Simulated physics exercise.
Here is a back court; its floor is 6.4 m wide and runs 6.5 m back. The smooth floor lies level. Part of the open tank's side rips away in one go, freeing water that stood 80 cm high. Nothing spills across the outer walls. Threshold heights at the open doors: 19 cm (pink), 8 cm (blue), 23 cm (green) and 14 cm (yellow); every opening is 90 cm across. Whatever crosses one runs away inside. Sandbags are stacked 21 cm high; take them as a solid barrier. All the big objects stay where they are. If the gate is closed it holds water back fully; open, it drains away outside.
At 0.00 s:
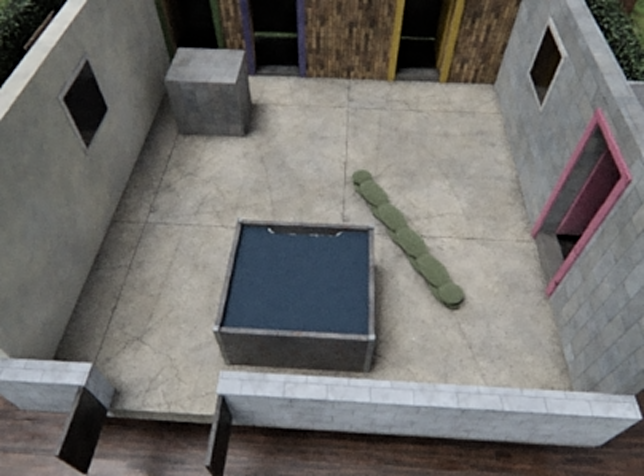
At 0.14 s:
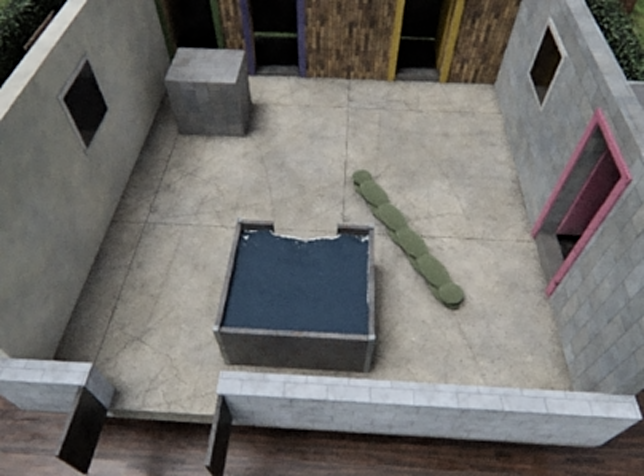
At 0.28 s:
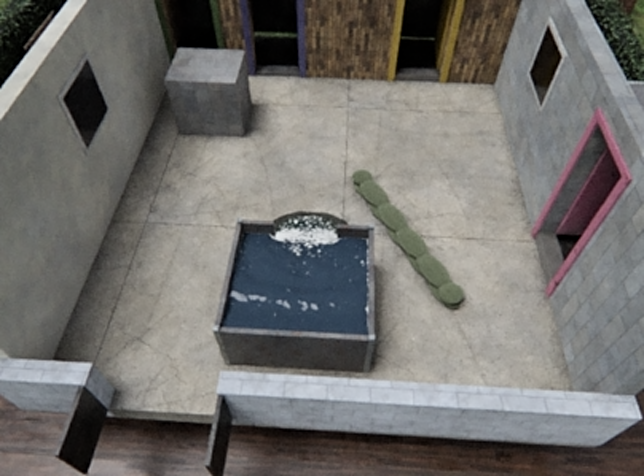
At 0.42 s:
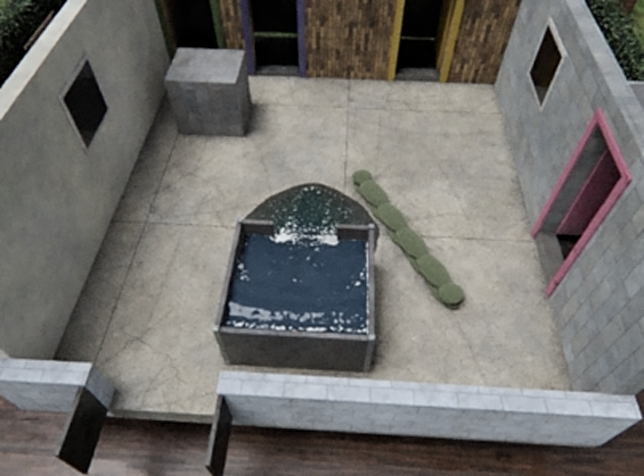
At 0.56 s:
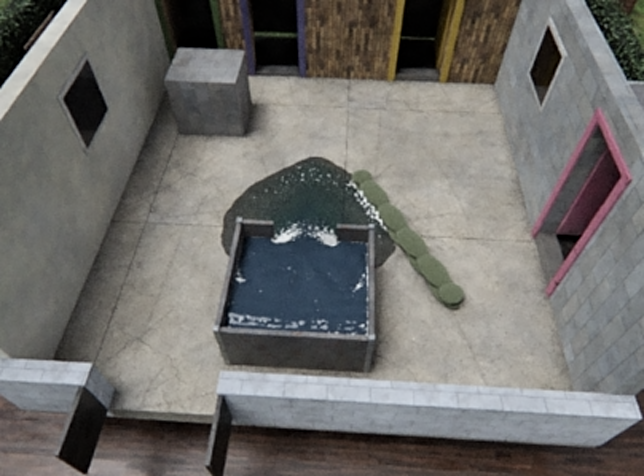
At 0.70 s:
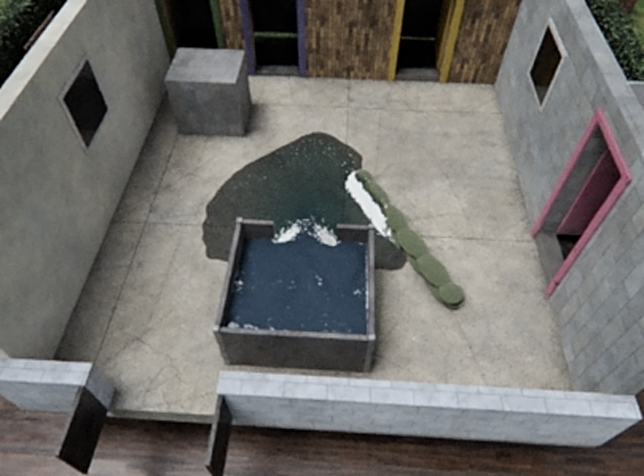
The video shows a walled court where dark water in a square open tank pours through a gap in its far side, foaming, then spreads across the pale floor in a widening dark patch and splashes against the green sandbags.
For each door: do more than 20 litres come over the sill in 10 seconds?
The water let in: At the pink door it stays under the limit; at the blue door it exceeds the limit; at the green door it keeps below the limit; at the yellow door it keeps below the limit.
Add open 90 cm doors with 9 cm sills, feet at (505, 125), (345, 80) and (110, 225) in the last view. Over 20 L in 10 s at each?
In that order: Under, past it, below.
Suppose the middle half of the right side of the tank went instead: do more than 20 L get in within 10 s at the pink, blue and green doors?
Then: Pink not over, blue under, green under.
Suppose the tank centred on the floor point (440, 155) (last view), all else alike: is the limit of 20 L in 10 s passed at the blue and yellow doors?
Against that limit: Blue below, yellow above.
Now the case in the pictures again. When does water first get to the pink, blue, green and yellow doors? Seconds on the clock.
Arrival: Pink 5.5 s, blue 1.3 s, green 2.0 s, yellow 1.8 s.
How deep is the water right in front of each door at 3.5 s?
Depths in cm: Pink 0, blue 17, green 11, yellow 7.
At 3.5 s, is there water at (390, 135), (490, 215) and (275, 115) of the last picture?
In that order: Flooded, not reached, flooded.
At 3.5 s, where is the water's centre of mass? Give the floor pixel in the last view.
At about (300, 183).
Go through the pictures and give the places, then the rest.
In the first picture, still water, 80 cm deep, in the open tank at (300, 278).
In the second picture, the front is at a hidden place, 0.5 m from the gap on the open tank's far side; 0.3 m2 of floor is under water; 80 cm left at the back of the open tank.
In the third picture, water pours out on the open tank's far side and has run 0.9 m, to (293, 217); typically 12 cm deep outside, 78 cm at the open tank's back.
In the fourth picture, water pours out on the open tank's far side and has run 1.5 m, to (308, 187); typically 8 cm deep outside, 70 cm at the open tank's back.
In the fifth picture, water pours out on the open tank's far side and has run 2.1 m, to (311, 161); typically 6 cm deep outside, 68 cm at the open tank's back.
In the sixth picture, the front is at (310, 137), 2.8 m from the gap on the open tank's far side; 5.2 m2 of floor is under water; 65 cm left at the back of the open tank.
After 1.4 s water covers 35 % of the floor and is deepest (34 cm) near (310, 252); pink door not reached, blue door 2 cm at the sill, 0 L in, green door not reached, yellow door not reached.
After 2.2 s water covers 40 % of the floor and is deepest (30 cm) near (281, 76); pink door not reached, blue door 20 cm at the sill, 51 L in, green door 1 cm at the sill, 0 L in, yellow door 7 cm at the sill, 0 L in.
After 3.5 s water covers 55 % of the floor and is deepest (22 cm) near (172, 78); pink door not reached, blue door 17 cm at the sill, 173 L in, green door 11 cm at the sill, 0 L in, yellow door 7 cm at the sill, 0 L in.
After 6.0 s water covers 75 % of the floor and is deepest (14 cm) near (208, 79); pink door 1 cm at the sill, 0 L in, blue door 11 cm at the sill, 245 L in, green door 10 cm at the sill, 0 L in, yellow door 5 cm at the sill, 0 L in.
After 10.0 s water covers 95 % of the floor and is deepest (8 cm) near (484, 95); pink door 3 cm at the sill, 0 L in, blue door 7 cm at the sill, 262 L in, green door 6 cm at the sill, 0 L in, yellow door 5 cm at the sill, 0 L in.
